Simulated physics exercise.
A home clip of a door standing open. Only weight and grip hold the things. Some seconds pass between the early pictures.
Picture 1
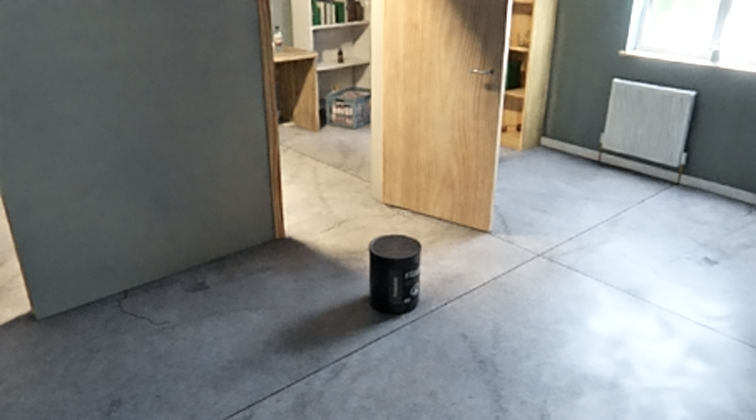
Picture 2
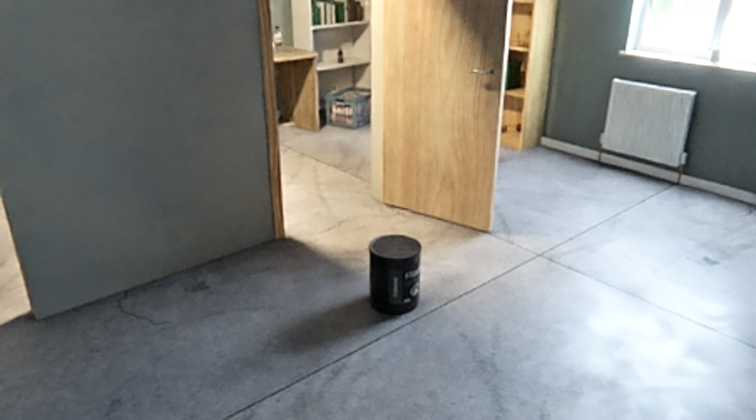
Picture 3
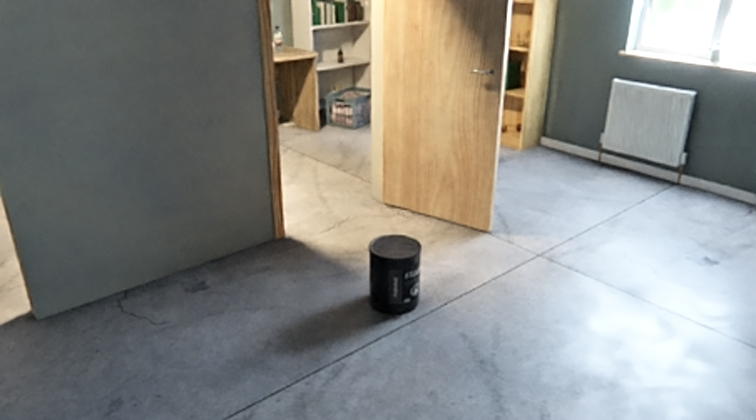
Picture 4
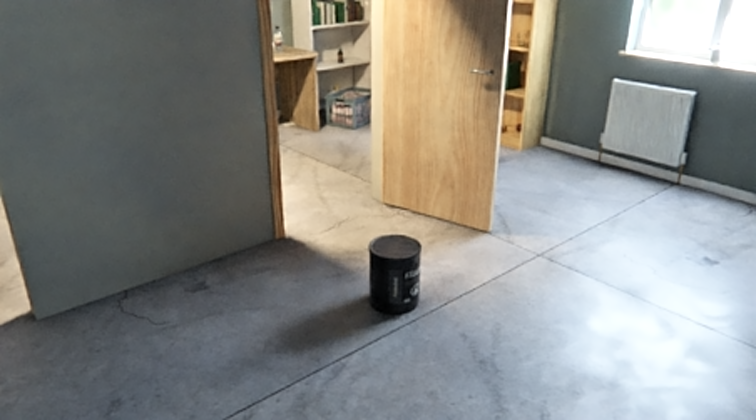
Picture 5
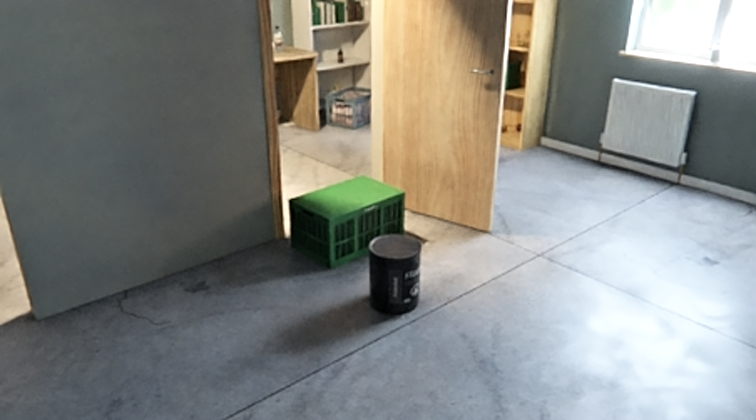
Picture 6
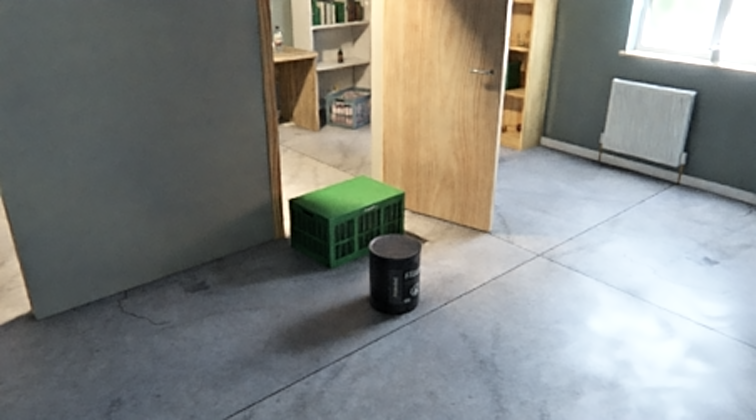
The clip shows a wooden door standing wide open and still, with a black pail on the grey floor in front of the doorway; later a green chest appears on the floor just behind the pail, and nothing else moves.
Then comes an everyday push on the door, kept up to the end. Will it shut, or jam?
Outcome: The door is blocked.
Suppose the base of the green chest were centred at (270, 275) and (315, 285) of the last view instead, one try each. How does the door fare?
In the first case it shuts; in the second case it reaches the frame.
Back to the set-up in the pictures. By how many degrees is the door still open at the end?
Some 60° open.
Then, 0.50 s after the last picture, door 93° open.
Then, 0.80 s after the last picture, door 78° open.
Then, 1.10 s after the last picture, door 62° open.
At rest, door 61° open; both in place. Seen from the same camera at the end, green chest near (345, 219).
